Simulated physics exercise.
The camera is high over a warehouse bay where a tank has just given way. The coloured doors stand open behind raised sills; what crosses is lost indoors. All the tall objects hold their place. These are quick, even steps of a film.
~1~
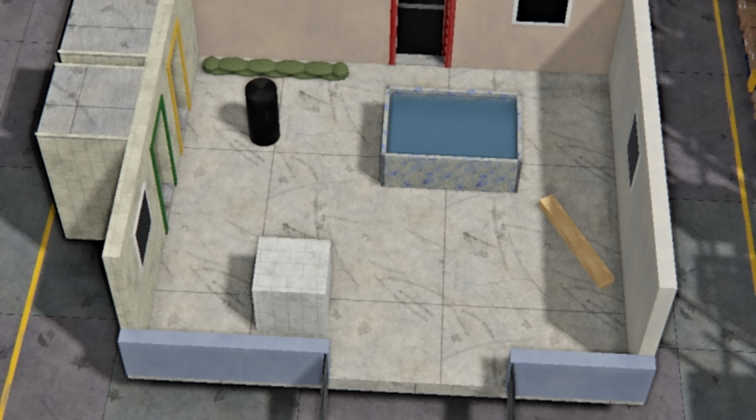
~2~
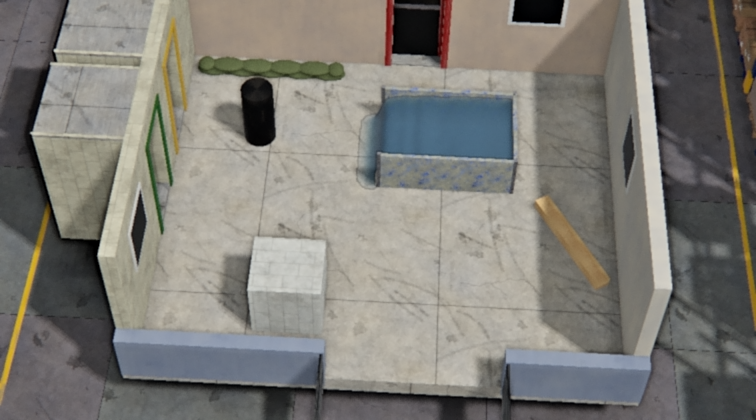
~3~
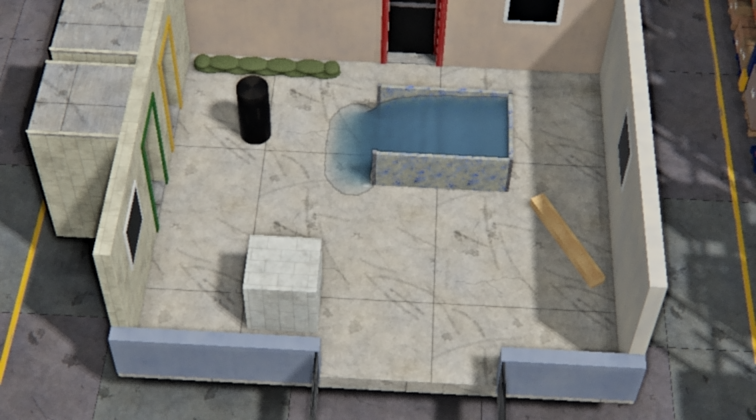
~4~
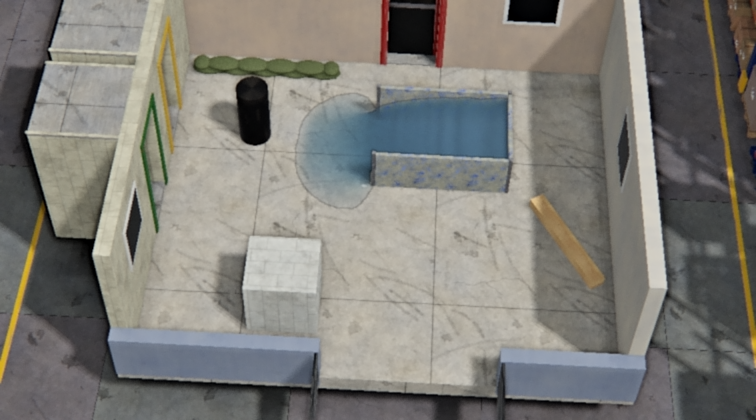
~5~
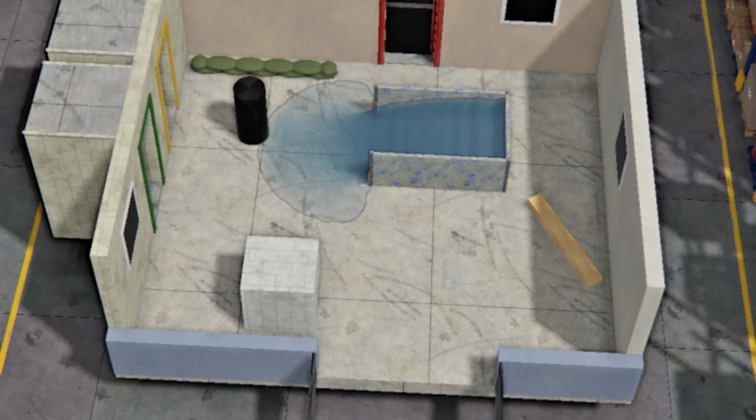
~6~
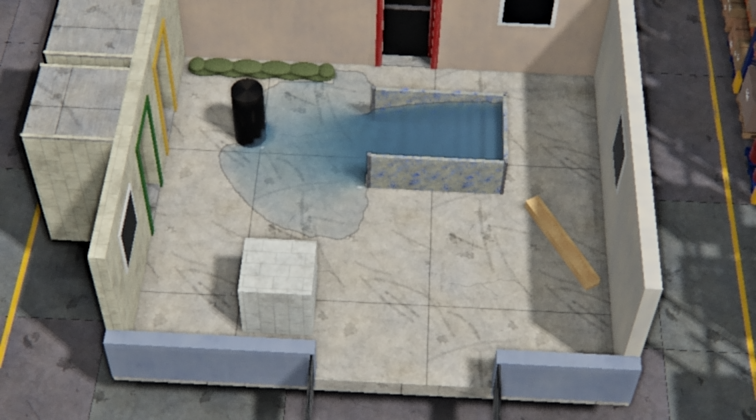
At first, a raised open tank of blue water stands whole and still on a pale walled floor. Then its left side opens and water pours out leftward in a widening rounded sheet, which reaches the black cylinder and spreads around it and toward the pale block, while the tall objects stay put.
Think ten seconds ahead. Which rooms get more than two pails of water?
In the end: The yellow door lets in a lot; the green door lets in a lot; the red door admits no more than that.
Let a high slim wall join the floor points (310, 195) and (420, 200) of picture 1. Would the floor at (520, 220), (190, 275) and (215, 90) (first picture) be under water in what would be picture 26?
One after the other: Not flooded, under water, under water.
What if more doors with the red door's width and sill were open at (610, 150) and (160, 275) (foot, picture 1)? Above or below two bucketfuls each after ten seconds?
One after the other: Lets less in, lets more in.
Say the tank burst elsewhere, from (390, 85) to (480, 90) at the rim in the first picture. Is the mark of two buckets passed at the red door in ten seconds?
One by one: The red one passes that mark.
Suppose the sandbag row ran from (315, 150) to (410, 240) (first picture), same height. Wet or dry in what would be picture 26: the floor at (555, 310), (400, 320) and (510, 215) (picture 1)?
As listed: Free of water, not flooded, flooded.
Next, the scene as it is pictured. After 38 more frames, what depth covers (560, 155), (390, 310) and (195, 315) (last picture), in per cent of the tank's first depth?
In that order: 0, 6 and 16 per cent.
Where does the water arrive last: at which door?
That is the red-painted one.
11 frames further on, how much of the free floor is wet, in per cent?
Some 35 per cent.
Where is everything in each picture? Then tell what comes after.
The first frame shows the open tank at (452, 126) is whole and still.
In the second frame, the front is at (378, 116), out from the gap at (383, 141).
In the third frame, water pours out at (378, 141) and has run to (351, 108).
In the fourth frame, the front is at (312, 115), out from the gap at (378, 144).
In the fifth frame, the front is at a hidden place, out from the gap at (375, 144).
In the sixth frame, water pours out at (373, 146) and has run to (225, 165).
A moment on, water covers 25 % of the floor; the yellow door wet at the sill, nothing in, the green door wet at the sill, nothing in, the red door not reached.
Next, water covers 35 % of the floor; the yellow door under two buckets in, the green door over two buckets in, the red door not reached.
Then, water covers 40 % of the floor; the yellow door over two buckets in, the green door far over two buckets in, the red door not reached.
Later, water covers 70 % of the floor; the yellow door over two buckets in, the green door far over two buckets in, the red door wet at the sill, nothing in.
In the end, water covers 95 % of the floor; the yellow door over two buckets in, the green door far over two buckets in, the red door wet at the sill, nothing in.
